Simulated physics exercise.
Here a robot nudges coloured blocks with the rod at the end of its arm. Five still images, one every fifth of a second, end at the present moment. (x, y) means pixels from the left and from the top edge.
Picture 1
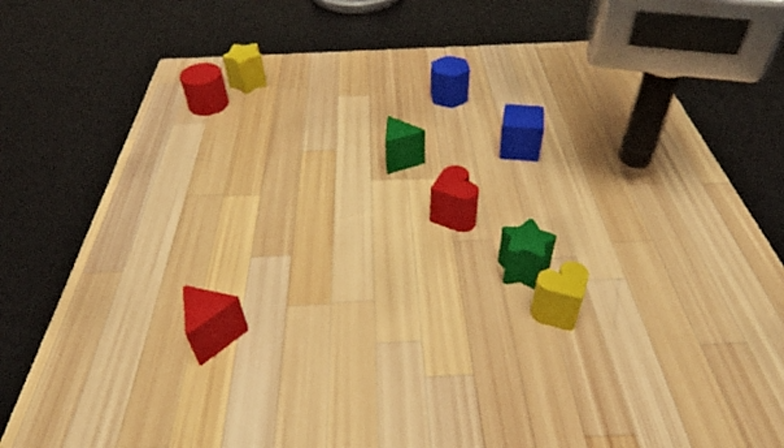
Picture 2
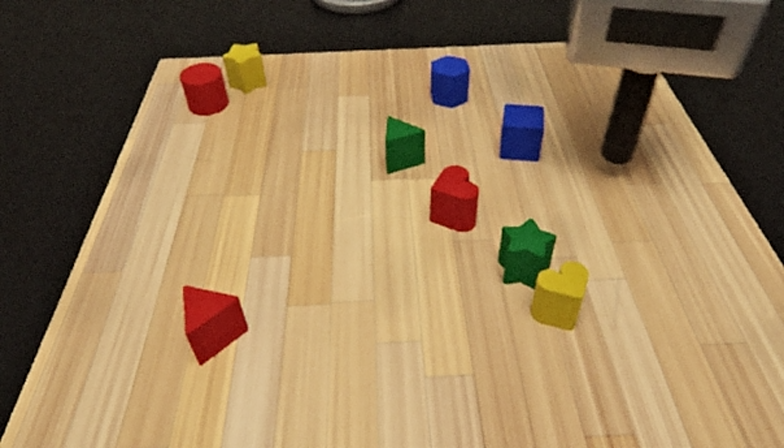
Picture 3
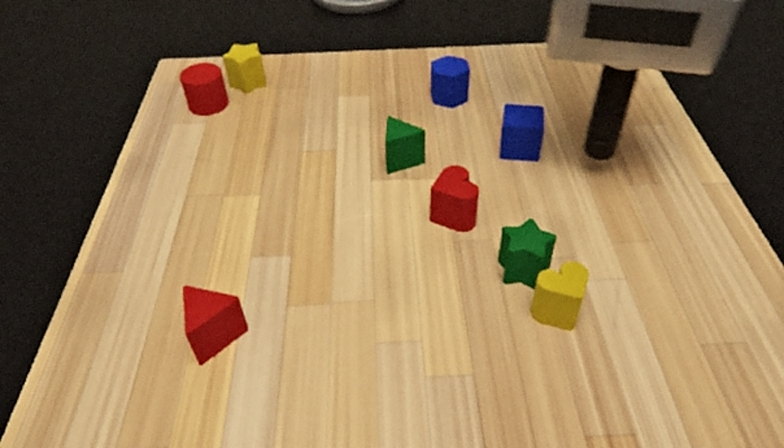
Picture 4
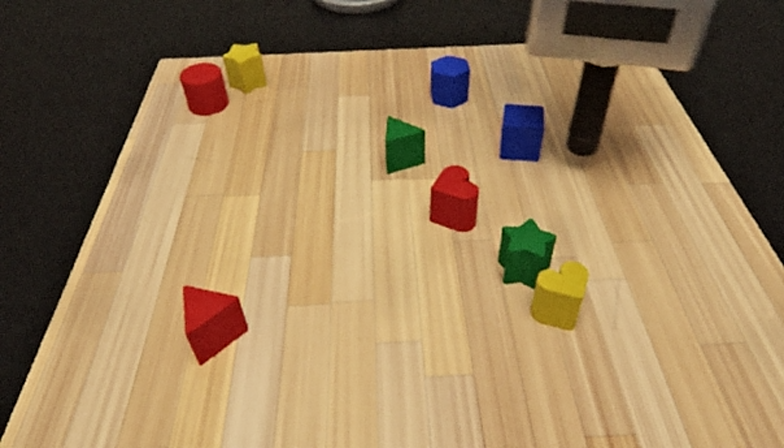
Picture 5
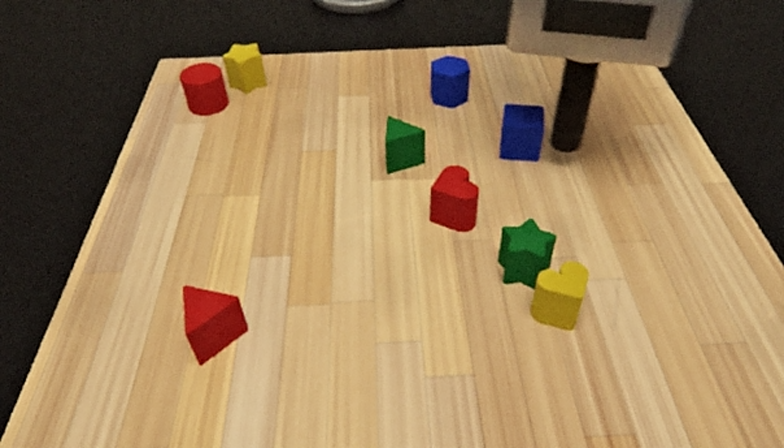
At the start, a robot arm's dark rod stands to the right of the blue square block on a wooden board scattered with red, yellow, green and blue blocks. The rod then moves steadily left, closing the gap to the blue square block, while all the blocks stay still.
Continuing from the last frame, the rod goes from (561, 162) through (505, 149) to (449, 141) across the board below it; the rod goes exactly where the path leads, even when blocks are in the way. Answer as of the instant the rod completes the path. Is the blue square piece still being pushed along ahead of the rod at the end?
My answer is no.
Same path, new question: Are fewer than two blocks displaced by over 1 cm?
Yes - that is the case.
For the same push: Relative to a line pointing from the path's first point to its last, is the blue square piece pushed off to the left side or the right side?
Off to the right side.
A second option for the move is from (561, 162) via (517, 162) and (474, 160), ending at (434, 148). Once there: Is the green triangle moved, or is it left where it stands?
At the moment the path ends, the green triangle still stands where it did.
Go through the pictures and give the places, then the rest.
The first frame shows tip of the rod (635, 160), middles of tops, green triangle (400, 128), blue square piece (524, 115).
The second frame shows rod (616, 156), nothing pushed.
The third frame shows rod (599, 152), nothing pushed.
The fourth frame shows rod (582, 148), nothing pushed.
The fifth frame shows rod (565, 145), green triangle (400, 128), blue square piece (524, 115).
What follows on the original path. One third of the way, rod (525, 135); blue square piece (498, 106), turned 20° clockwise.
Two thirds of the way, rod (487, 128); blue square piece (469, 96), turned 60° clockwise.
At the end, rod (449, 124); green triangle unmoved; blue square piece (452, 89), turned 95° clockwise.
